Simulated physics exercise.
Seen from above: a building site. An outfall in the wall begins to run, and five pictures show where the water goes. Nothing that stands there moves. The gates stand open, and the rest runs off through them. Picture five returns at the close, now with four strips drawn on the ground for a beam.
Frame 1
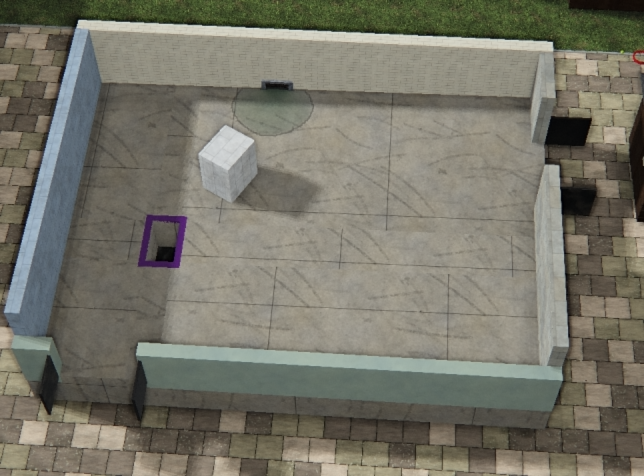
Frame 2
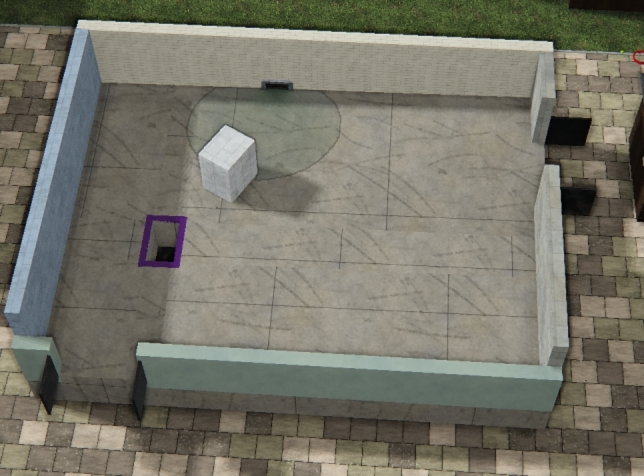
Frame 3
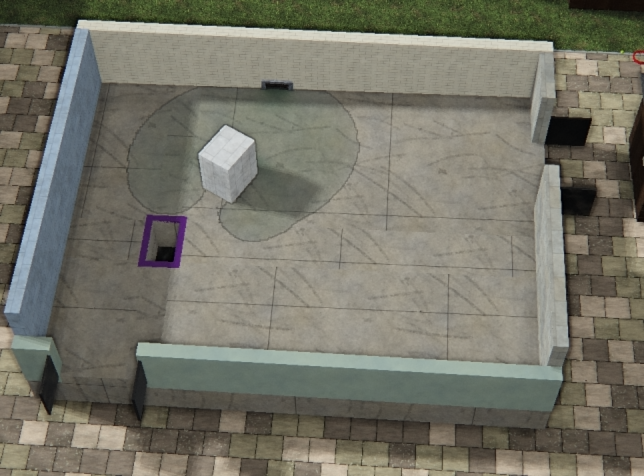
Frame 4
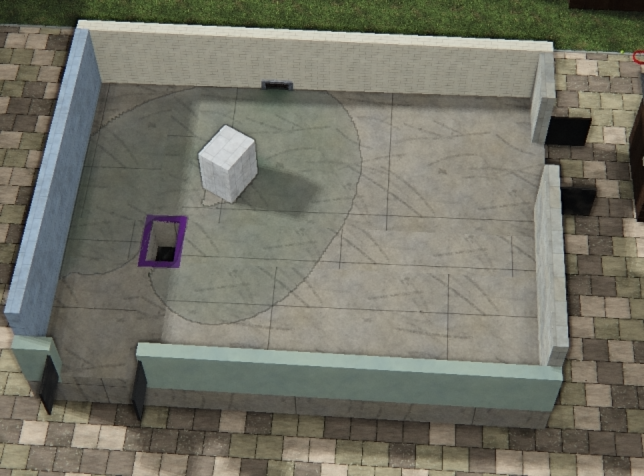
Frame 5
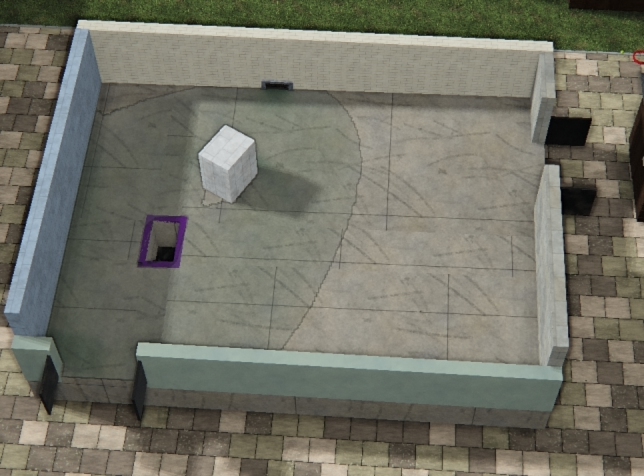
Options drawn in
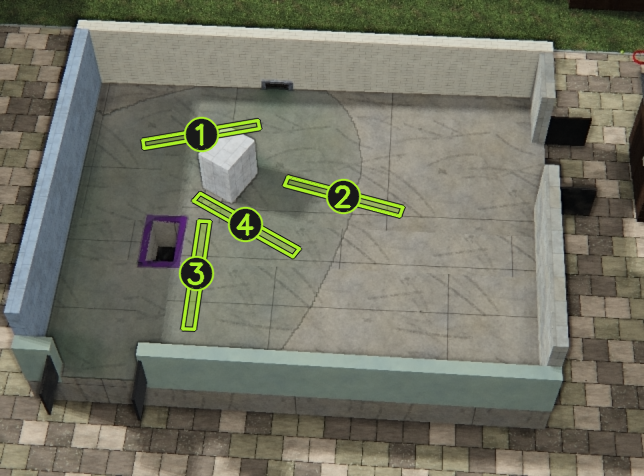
The clip shows a walled site from above as a shallow sheet of water spreads from an outlet in the back wall, passes around a pale block, reaches the purple-edged drain, and covers the left part of the floor.
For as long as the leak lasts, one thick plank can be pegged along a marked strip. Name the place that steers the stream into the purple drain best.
I would pick place 2.
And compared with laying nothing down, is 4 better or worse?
Place 4 is worse.
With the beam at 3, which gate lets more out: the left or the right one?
The left gate.
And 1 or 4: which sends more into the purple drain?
1 it is.
On the marked copy, 1 from (143, 144) to (258, 124); 2 from (286, 181) to (401, 211); 3 from (188, 329) to (204, 221); 4 from (196, 197) to (296, 252).
If 1 is chosen, about 7 % of the stream runs into the purple drain, about 93 % out by the gates.
If 2 is chosen, about 12 % of the stream runs into the purple drain, about 88 % out by the gates.
If 3 is chosen, about 7 % of the stream runs into the purple drain, about 93 % out by the gates.
If 4 is chosen, about 4 % of the stream runs into the purple drain, about 96 % out by the gates.
